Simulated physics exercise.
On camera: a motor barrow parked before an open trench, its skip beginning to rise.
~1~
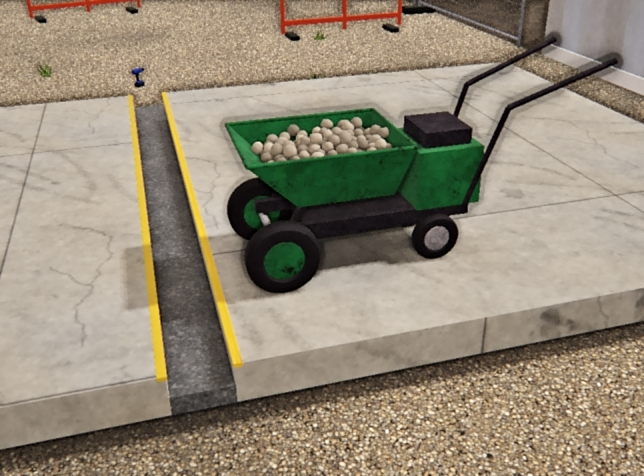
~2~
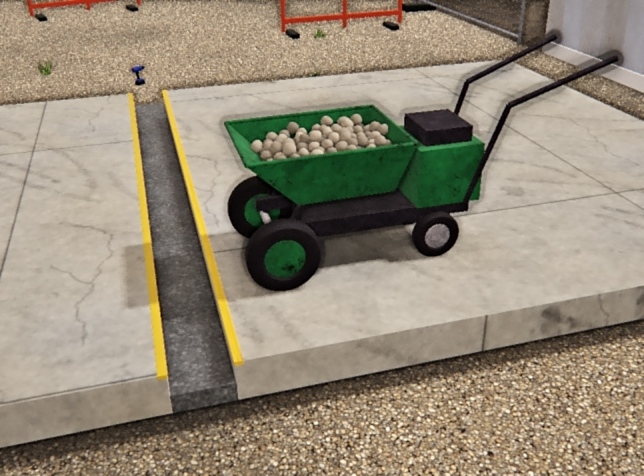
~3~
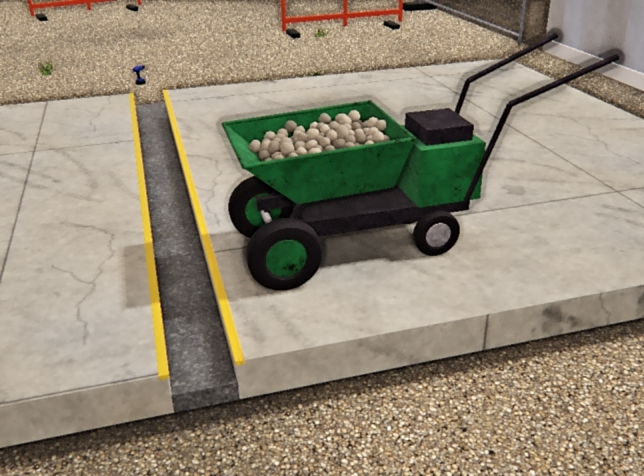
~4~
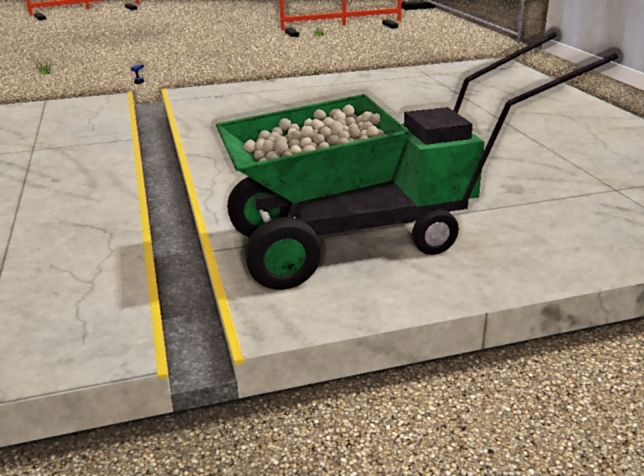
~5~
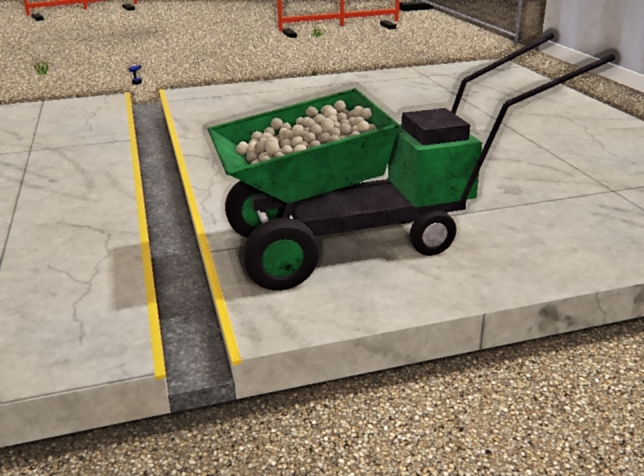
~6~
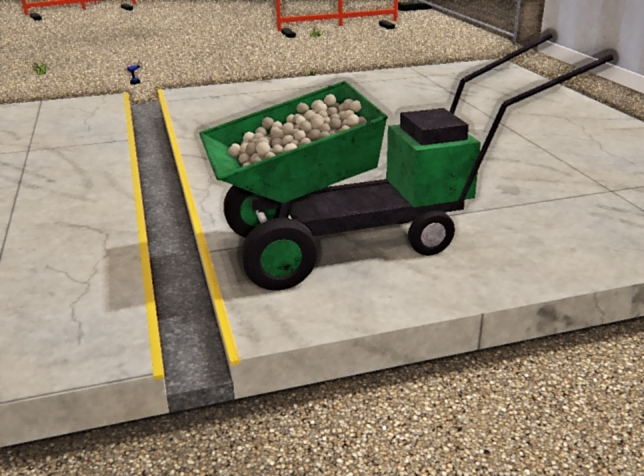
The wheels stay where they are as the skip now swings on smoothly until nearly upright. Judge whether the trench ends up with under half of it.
The trench is likely to gain only a lesser share of it.
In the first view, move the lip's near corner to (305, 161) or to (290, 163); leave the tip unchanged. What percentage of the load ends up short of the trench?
First spot 10 per cent, second spot 0 per cent.
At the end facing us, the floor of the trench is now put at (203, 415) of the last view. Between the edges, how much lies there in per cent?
30 %.
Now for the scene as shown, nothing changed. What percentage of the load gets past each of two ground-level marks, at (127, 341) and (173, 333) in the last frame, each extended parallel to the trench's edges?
Result, first then second: 50 %, 80 %.
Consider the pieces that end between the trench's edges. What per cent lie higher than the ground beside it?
Around 10 per cent.
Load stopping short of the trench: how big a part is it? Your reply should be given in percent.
Close to 0 per cent.
Soon, skip tipped steeply; all in the skip.
A while on, skip tipped right over; about two thirds in the skip; a small part in or heaped over the trench; about a quarter beyond it; a small part falling.
Towards the end, skip tipped right over; a stray few in the skip; about a quarter in or heaped over the trench; about two thirds beyond it.
Finally, skip tipped right over; a stray few in the skip; about a third in or heaped over the trench; about two thirds beyond it.
